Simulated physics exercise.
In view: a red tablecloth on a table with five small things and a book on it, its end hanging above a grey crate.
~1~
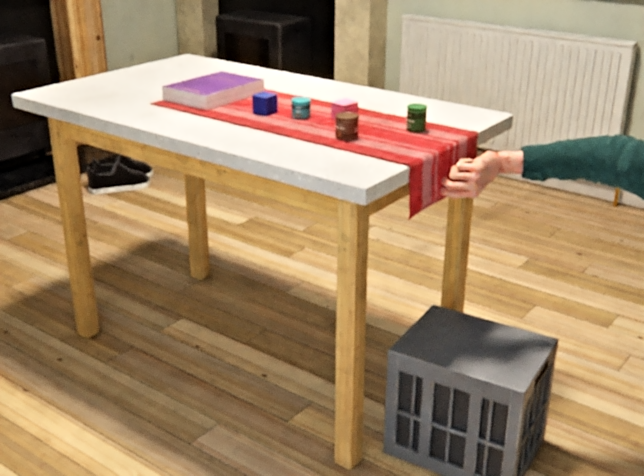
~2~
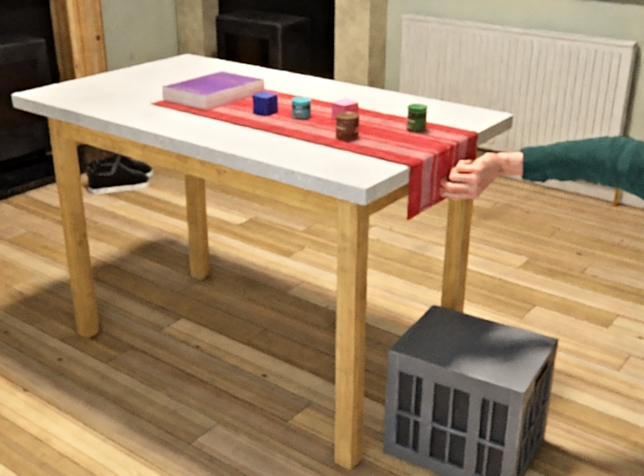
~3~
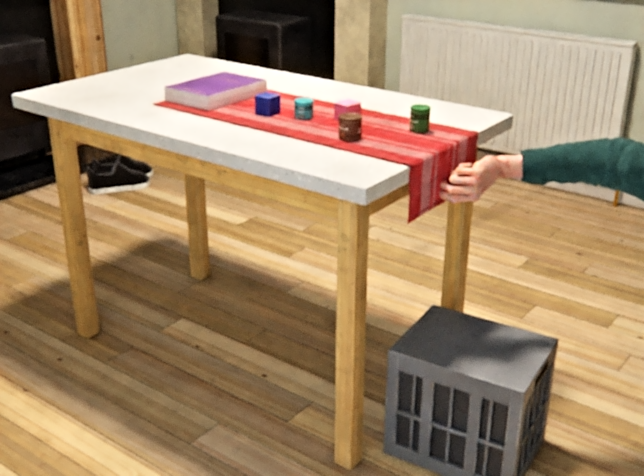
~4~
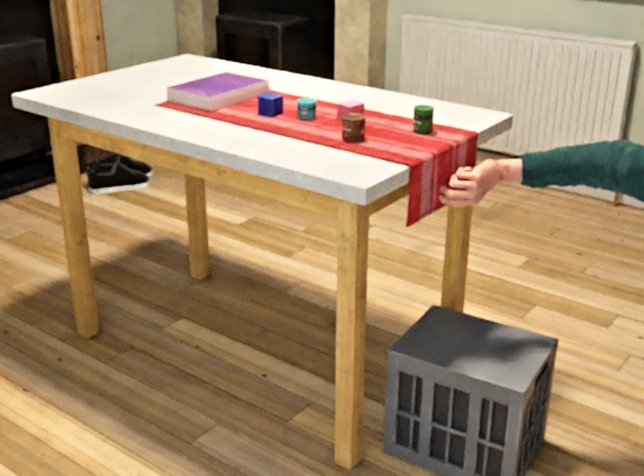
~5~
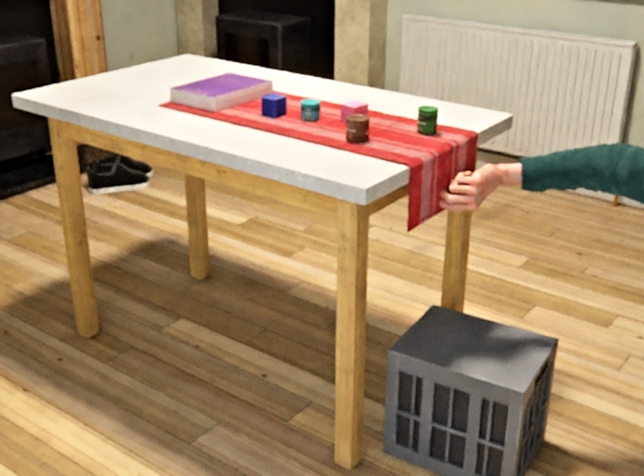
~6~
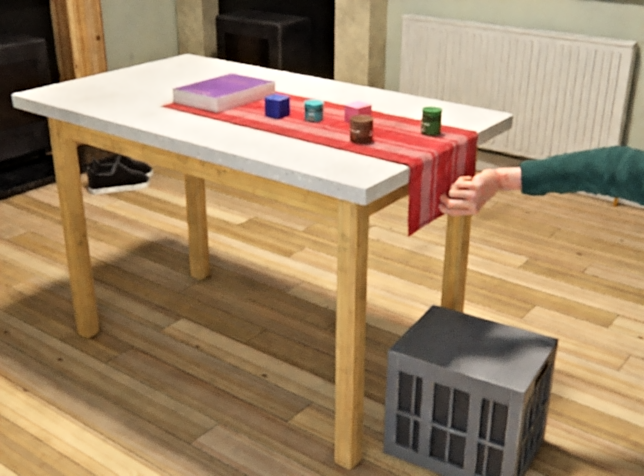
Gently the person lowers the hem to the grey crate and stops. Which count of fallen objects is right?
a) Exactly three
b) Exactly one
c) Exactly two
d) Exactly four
Answer: A.
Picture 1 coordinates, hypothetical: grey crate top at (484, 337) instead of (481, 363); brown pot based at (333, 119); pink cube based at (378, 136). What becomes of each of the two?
So the brown pot stays there, and the pink cube leaves.
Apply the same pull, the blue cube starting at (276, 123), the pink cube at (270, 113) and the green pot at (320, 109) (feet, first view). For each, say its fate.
Here's what happens: The blue cube remains aboard, the pink cube remains aboard, the green pot remains aboard.
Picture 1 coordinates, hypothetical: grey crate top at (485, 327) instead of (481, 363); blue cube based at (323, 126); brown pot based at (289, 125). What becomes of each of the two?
In the end the blue cube is still on top and the brown pot is still on top.
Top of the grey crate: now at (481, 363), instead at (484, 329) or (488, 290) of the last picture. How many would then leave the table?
In that case 2 and 1.
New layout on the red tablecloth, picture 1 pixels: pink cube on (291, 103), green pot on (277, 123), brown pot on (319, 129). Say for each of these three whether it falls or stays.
For the pink cube it's staying, for the green pot it's staying, for the brown pot it's falling.
Soon after, hem near (440, 274); green pot gone.
After that, hem near (439, 311); green pot and brown pot gone.
In the end, hem on the crate; green pot, brown pot and pink cube gone. Over the edge go three.
